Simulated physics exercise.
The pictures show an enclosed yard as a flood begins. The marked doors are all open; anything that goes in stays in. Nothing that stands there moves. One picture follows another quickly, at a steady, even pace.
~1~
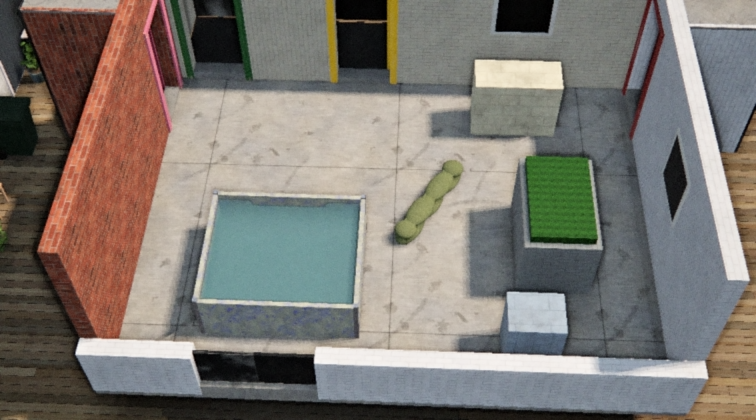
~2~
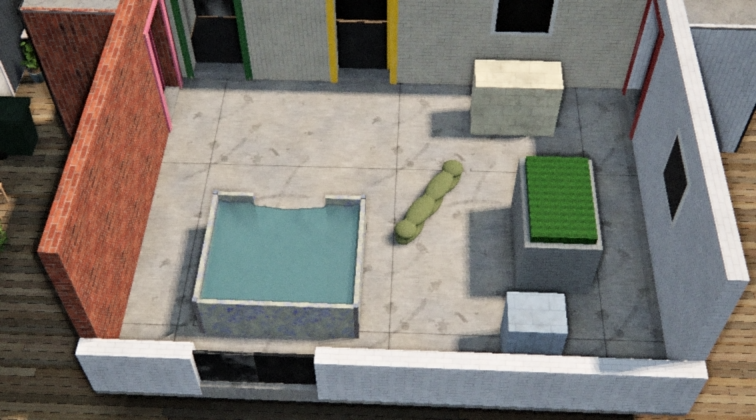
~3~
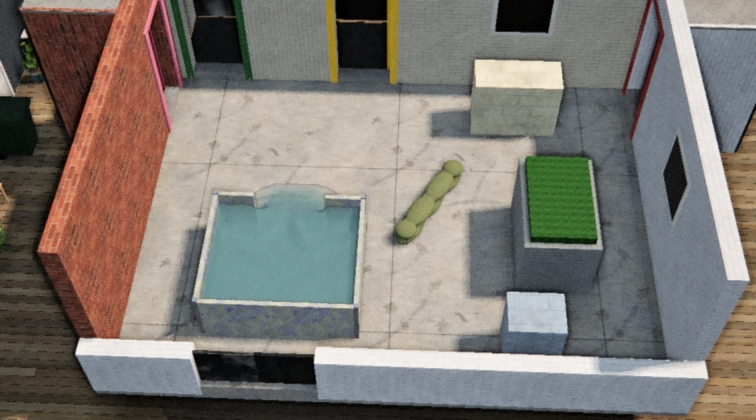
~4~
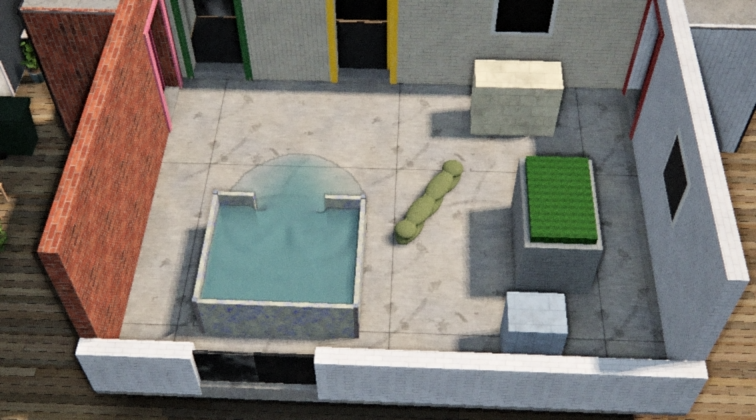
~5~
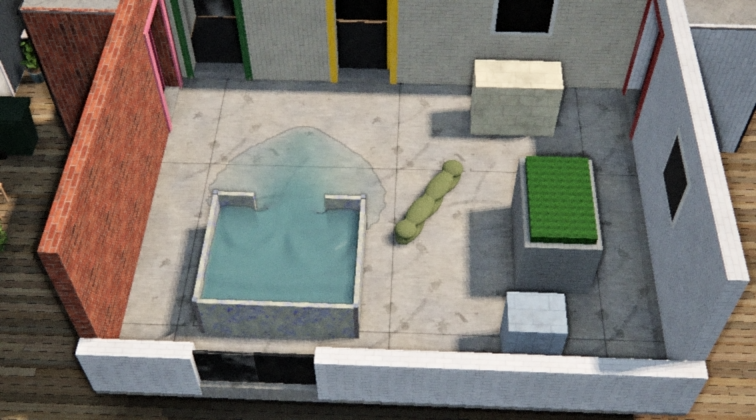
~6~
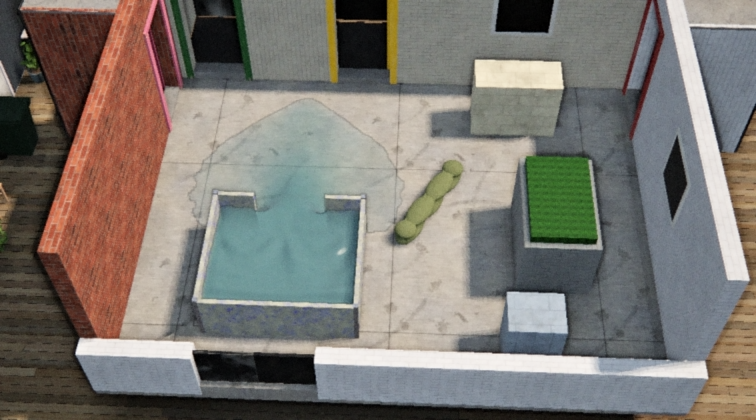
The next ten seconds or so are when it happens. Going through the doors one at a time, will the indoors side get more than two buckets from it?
Result: Yellow door: More than two buckets. Red door: No more than two buckets. Green door: More than two buckets. Pink door: More than two buckets.
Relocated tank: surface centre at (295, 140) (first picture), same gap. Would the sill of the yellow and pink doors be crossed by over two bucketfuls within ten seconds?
Looking at it, the yellow door breaks the limit and the pink door breaks the limit.
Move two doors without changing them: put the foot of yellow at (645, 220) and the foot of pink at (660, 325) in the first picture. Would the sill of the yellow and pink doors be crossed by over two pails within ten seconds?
The yellow one remains below the limit, while the pink one remains below the limit.
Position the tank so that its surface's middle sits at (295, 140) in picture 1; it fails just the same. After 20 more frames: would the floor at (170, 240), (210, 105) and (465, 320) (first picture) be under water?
Going through them in turn: Waterlogged, waterlogged and still bare.
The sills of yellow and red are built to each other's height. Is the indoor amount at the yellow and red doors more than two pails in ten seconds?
Looking at yellow first, it breaks the limit, but red breaks the limit.
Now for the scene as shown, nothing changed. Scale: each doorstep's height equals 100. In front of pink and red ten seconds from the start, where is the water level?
Near 150 and 40 per cent, in that order.
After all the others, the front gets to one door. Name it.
Looks like the one in red.
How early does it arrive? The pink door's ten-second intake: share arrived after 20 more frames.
Around 40 percent.
A moment on, water covers 30 % of the floor; the yellow door under two buckets in, the red door not reached, the green door wet at the sill, nothing in, the pink door wet at the sill, nothing in.
Next, water covers 35 % of the floor; the yellow door far over two buckets in, the red door not reached, the green door under two buckets in, the pink door under two buckets in.
Then, water covers 40 % of the floor; the yellow door far over two buckets in, the red door wet at the sill, nothing in, the green door over two buckets in, the pink door far over two buckets in.
Later, water covers 70 % of the floor; the yellow door far over two buckets in, the red door under two buckets in, the green door over two buckets in, the pink door far over two buckets in.
In the end, water covers 95 % of the floor; the yellow door far over two buckets in, the red door under two buckets in, the green door over two buckets in, the pink door far over two buckets in.
